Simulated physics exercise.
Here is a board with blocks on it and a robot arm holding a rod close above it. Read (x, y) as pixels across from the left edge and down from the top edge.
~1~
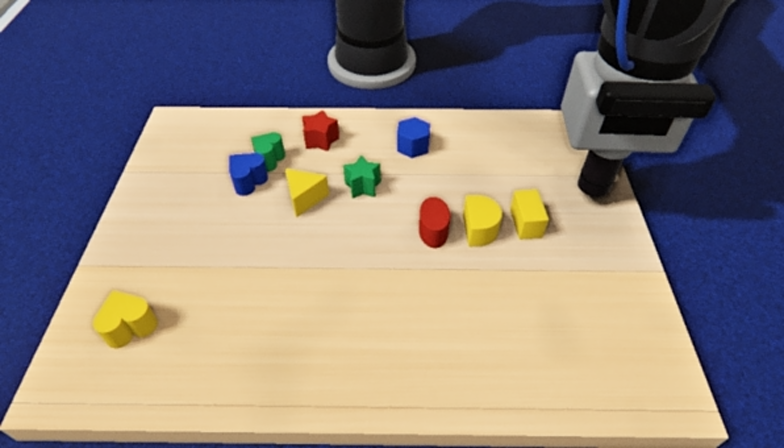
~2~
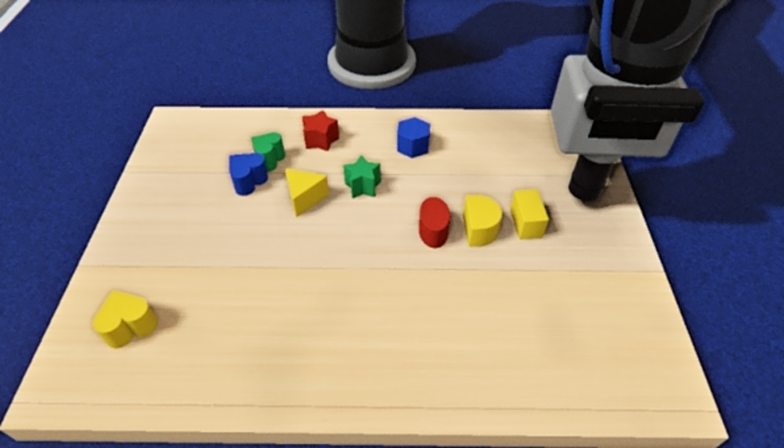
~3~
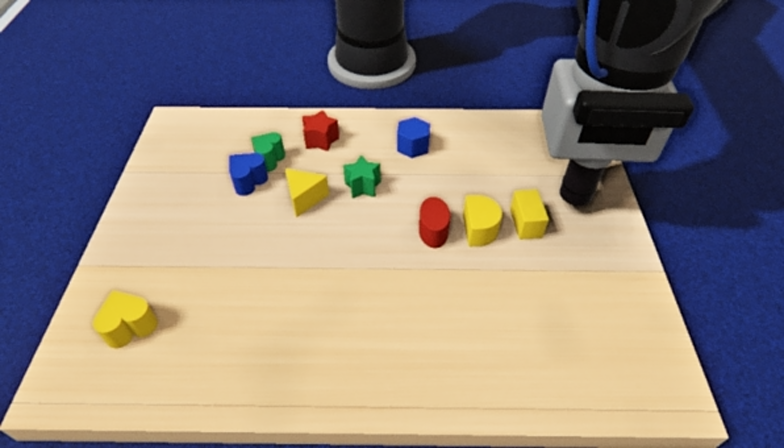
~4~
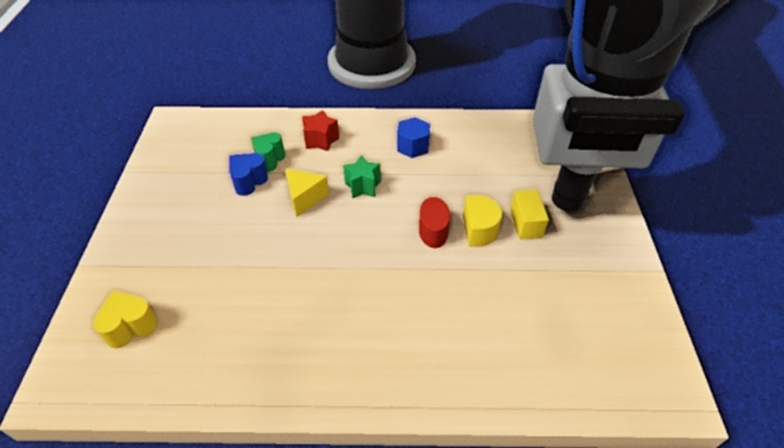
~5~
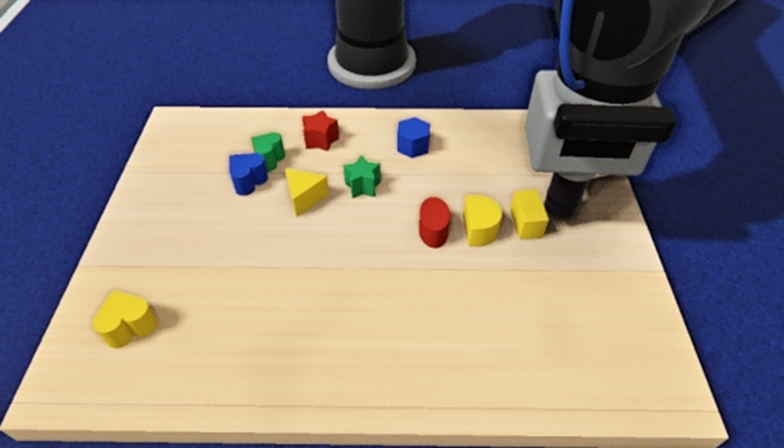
A pale wooden board lies on a blue surface, seen from above at an angle by a still camera. A yellow heart sits at lower left, blue and green hearts, red and green stars, a yellow triangle and a blue hexagon farther back, and red and yellow blocks right of centre. At right, a grey-and-black robot arm moves its dark rod slightly left and nearer, close beside the yellow rectangular block, while the blocks stay still.
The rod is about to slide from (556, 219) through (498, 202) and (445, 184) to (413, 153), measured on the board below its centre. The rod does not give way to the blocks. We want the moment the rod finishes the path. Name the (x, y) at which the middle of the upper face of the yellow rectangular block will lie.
I predict (487, 201).
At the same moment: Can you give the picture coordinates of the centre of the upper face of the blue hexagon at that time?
About (407, 114).
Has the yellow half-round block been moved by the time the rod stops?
In short: Yes.
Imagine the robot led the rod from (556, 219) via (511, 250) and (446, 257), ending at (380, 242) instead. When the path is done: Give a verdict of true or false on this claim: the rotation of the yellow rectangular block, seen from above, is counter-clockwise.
This is false.
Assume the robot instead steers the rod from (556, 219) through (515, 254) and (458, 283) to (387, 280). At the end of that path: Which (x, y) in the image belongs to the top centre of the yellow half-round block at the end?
In the picture, it is at (462, 208).
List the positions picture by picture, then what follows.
The first picture shows lower end of the rod (593, 187), tops of blocks, blue hexagon (414, 127), red elliptical block (435, 212), yellow half-round block (483, 211), yellow rectangular block (531, 204).
The second picture shows rod (584, 191), blocks as before.
The third picture shows rod (575, 195), blocks as before.
The fourth picture shows rod (567, 201), blocks as before.
The fifth picture shows rod (560, 207), blue hexagon (414, 127), red elliptical block (435, 212), yellow half-round block (483, 211), yellow rectangular block (531, 204).
The first path, step by step. One third of the way, rod (500, 191); red elliptical block (431, 214); yellow half-round block (465, 216), turned 20° anticlockwise; yellow rectangular block (490, 201), turned 50° anticlockwise.
Two thirds of the way, rod (446, 172); red elliptical block (428, 215); yellow half-round block (462, 218), turned 15° anticlockwise; yellow rectangular block (487, 201), turned 60° anticlockwise.
At the end, rod (414, 141); blue hexagon (407, 114); red elliptical block (428, 215); yellow half-round block (462, 218), turned 15° anticlockwise; yellow rectangular block (487, 201), turned 60° anticlockwise.
